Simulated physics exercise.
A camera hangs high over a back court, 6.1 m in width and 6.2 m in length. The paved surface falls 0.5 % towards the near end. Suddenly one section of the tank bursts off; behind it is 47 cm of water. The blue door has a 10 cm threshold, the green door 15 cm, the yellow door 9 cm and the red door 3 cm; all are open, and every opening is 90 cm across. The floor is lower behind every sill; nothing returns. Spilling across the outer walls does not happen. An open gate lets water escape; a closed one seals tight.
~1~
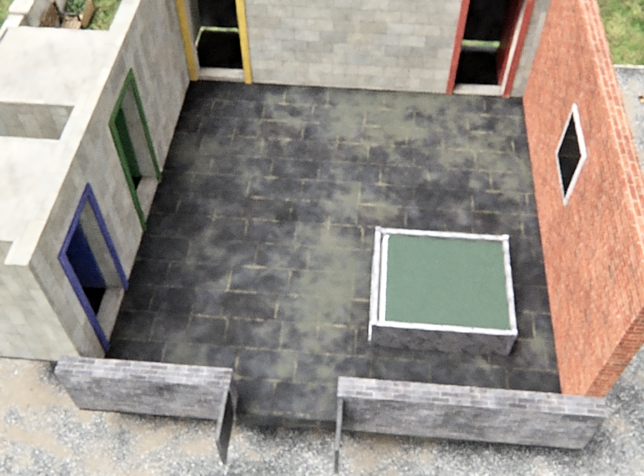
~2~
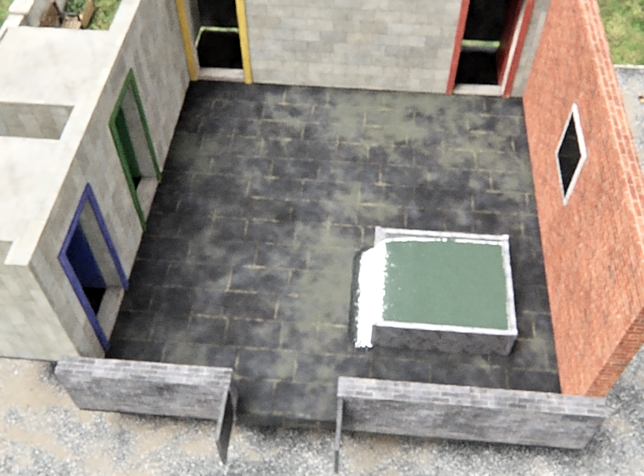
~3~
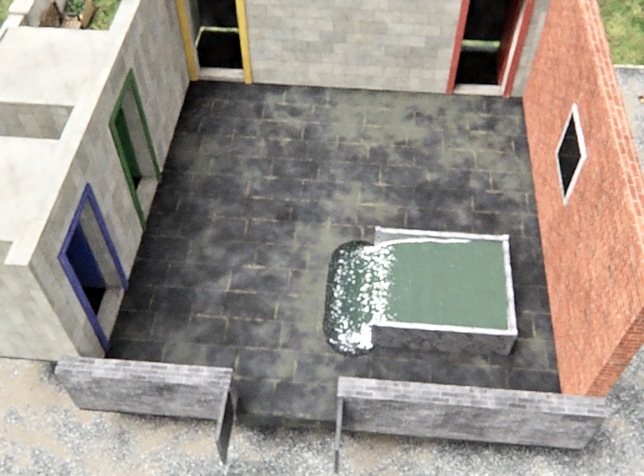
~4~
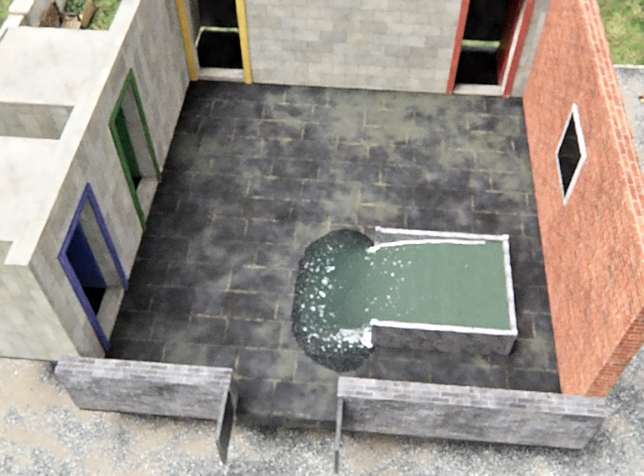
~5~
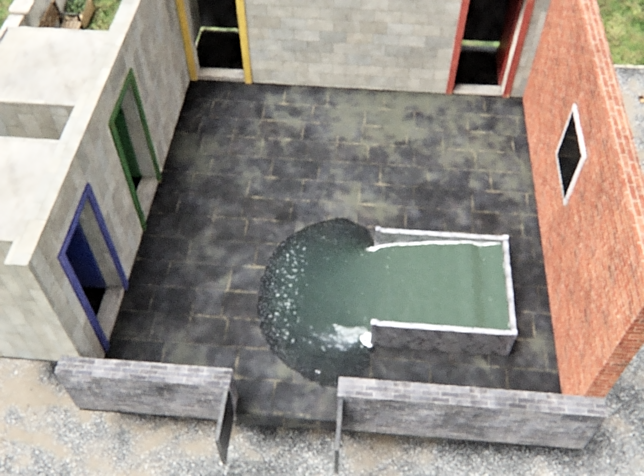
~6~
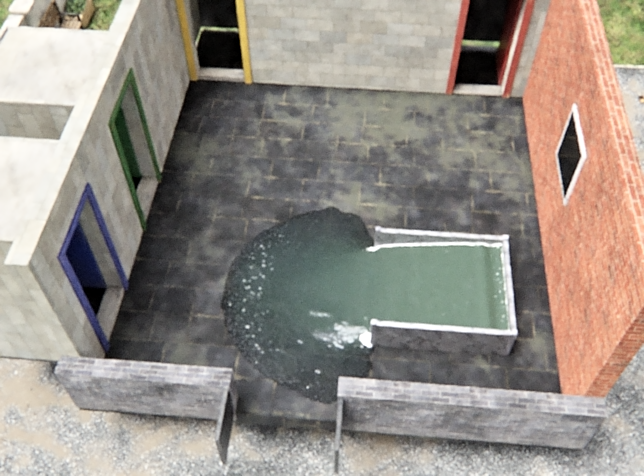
Water bursts from the left side of a low, pale-rimmed tank of green water on the right of a dark paved court, seen from high above by a still camera. Grey walls with blue and green doorways on the left and yellow and red ones at the back face an orange brick wall. Flecked with white foam, the water spreads leftward and nearer in a widening rounded pool.
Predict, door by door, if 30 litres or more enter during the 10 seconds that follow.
Result: At the blue door it looks set to land over the limit, at the green door it looks set to land under the limit, at the yellow door it looks set to land under the limit, at the red door it looks set to land under the limit.
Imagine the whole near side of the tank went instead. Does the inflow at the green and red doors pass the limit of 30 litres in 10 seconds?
At green the amount is beneath the mark, while at red it is higher than the mark.
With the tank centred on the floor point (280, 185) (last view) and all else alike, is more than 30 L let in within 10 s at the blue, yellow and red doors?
So the blue door keeps within it, the yellow door tops the limit and the red door keeps within it.
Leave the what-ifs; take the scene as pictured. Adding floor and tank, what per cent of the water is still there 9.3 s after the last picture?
It comes to near 80 per cent.
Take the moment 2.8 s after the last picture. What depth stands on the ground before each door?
In centimetres, the blue door has 17, the green door 11, the yellow door 1 and the red door 0.
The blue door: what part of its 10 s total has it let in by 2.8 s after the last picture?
By that time, around 75 per cent.
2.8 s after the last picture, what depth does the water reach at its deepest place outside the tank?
About 18 cm.
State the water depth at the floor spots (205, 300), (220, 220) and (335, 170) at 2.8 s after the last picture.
3, 2, 0 cm.
Then, 0.7 s after the last picture water covers 30 % of the floor and is deepest (19 cm) near (362, 310); blue door 7 cm at the sill, 0 L in, green door not reached, yellow door not reached, red door not reached.
Then, 1.5 s after the last picture water covers 40 % of the floor and is deepest (28 cm) near (97, 384); blue door 18 cm at the sill, 12 L in, green door 15 cm at the sill, 0 L in, yellow door not reached, red door not reached.
Then, 2.8 s after the last picture water covers 45 % of the floor and is deepest (18 cm) near (181, 378); blue door 17 cm at the sill, 52 L in, green door 11 cm at the sill, 0 L in, yellow door not reached, red door not reached.
Then, 5.3 s after the last picture water covers 55 % of the floor and is deepest (8 cm) near (184, 101); blue door 6 cm at the sill, 67 L in, green door 5 cm at the sill, 0 L in, yellow door 8 cm at the sill, 6 L in, red door not reached.
Then, 9.3 s after the last picture water covers 85 % of the floor and is deepest (5 cm) near (517, 113); blue door 3 cm at the sill, 67 L in, green door 3 cm at the sill, 0 L in, yellow door 4 cm at the sill, 6 L in, red door 2 cm at the sill, 0 L in.
